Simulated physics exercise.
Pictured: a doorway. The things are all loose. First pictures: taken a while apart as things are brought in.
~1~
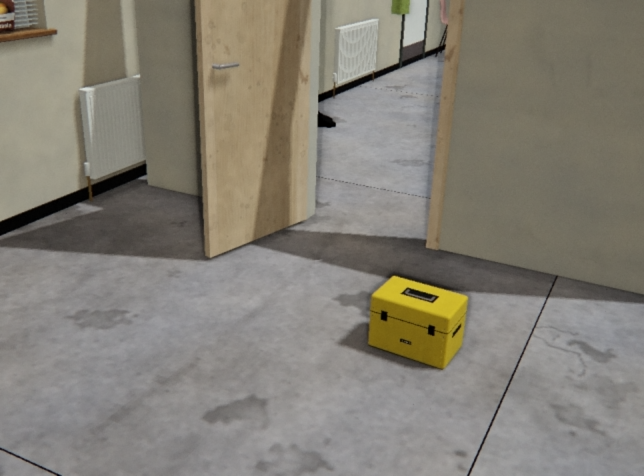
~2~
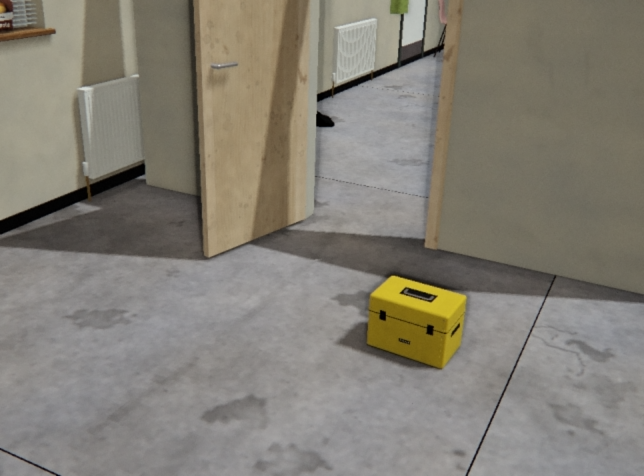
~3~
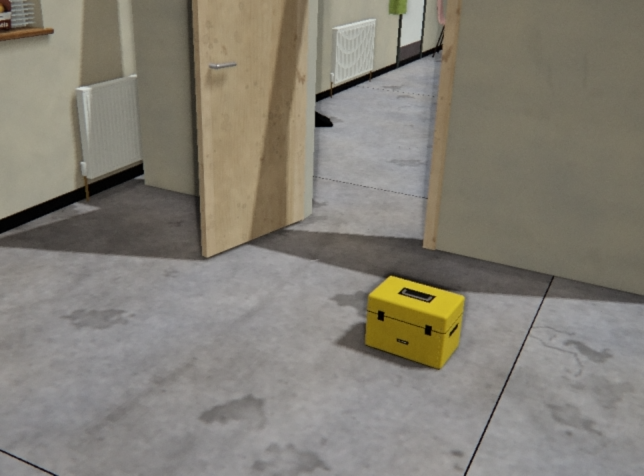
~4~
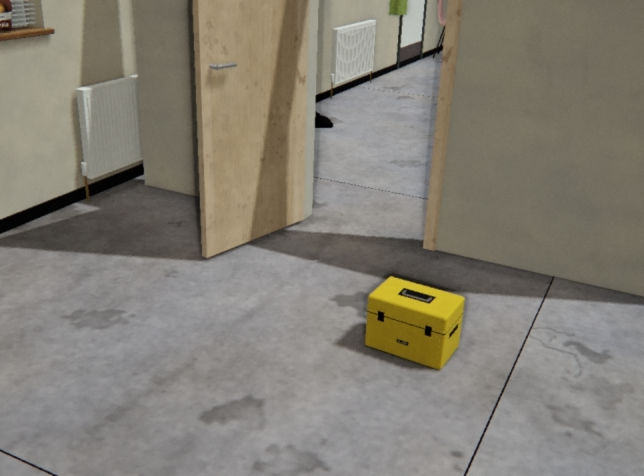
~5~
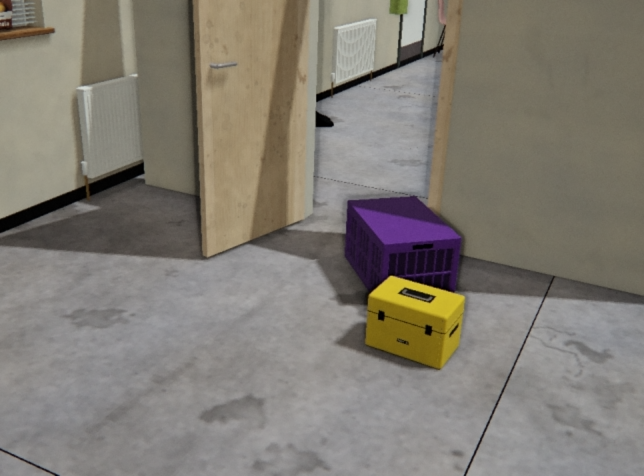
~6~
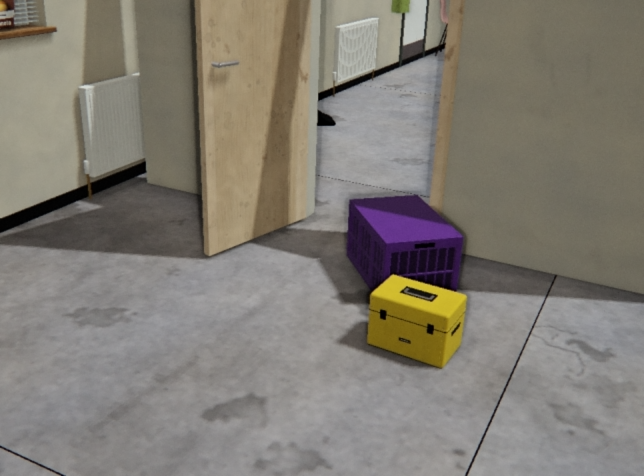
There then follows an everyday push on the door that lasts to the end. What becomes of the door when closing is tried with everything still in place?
When it's pushed, the door catches on something on the way.
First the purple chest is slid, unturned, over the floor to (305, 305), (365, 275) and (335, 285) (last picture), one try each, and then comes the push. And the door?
1: Swings home; 2: Stays ajar; 3: Stays ajar.
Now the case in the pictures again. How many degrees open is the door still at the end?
Close to 35 degrees, I'd say.
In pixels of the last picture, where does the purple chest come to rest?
Looks like it settles somewhere around (417, 245).
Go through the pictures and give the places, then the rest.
The first picture shows door wide open and still; yellow toolbox (417, 321).
The second picture shows door wide open and still; yellow toolbox (416, 321).
The third picture shows door wide open and still; yellow toolbox (414, 321).
The fourth picture shows door wide open and still; yellow toolbox (414, 322).
The fifth picture shows door wide open and still; yellow toolbox (414, 321).
The sixth picture shows door wide open and still; purple chest (400, 247); yellow toolbox (416, 320).
Then, 0.60 s on from there, door 88° open.
Then, 0.90 s on from there, door 70° open.
Then, 1.20 s on from there, door 48° open.
Then, 1.40 s on from there, door 38° open; purple chest shifted a little near (409, 246).
In the end, door 34° open; both unmoved. At the end, from the last picture's camera, purple chest near (417, 245).
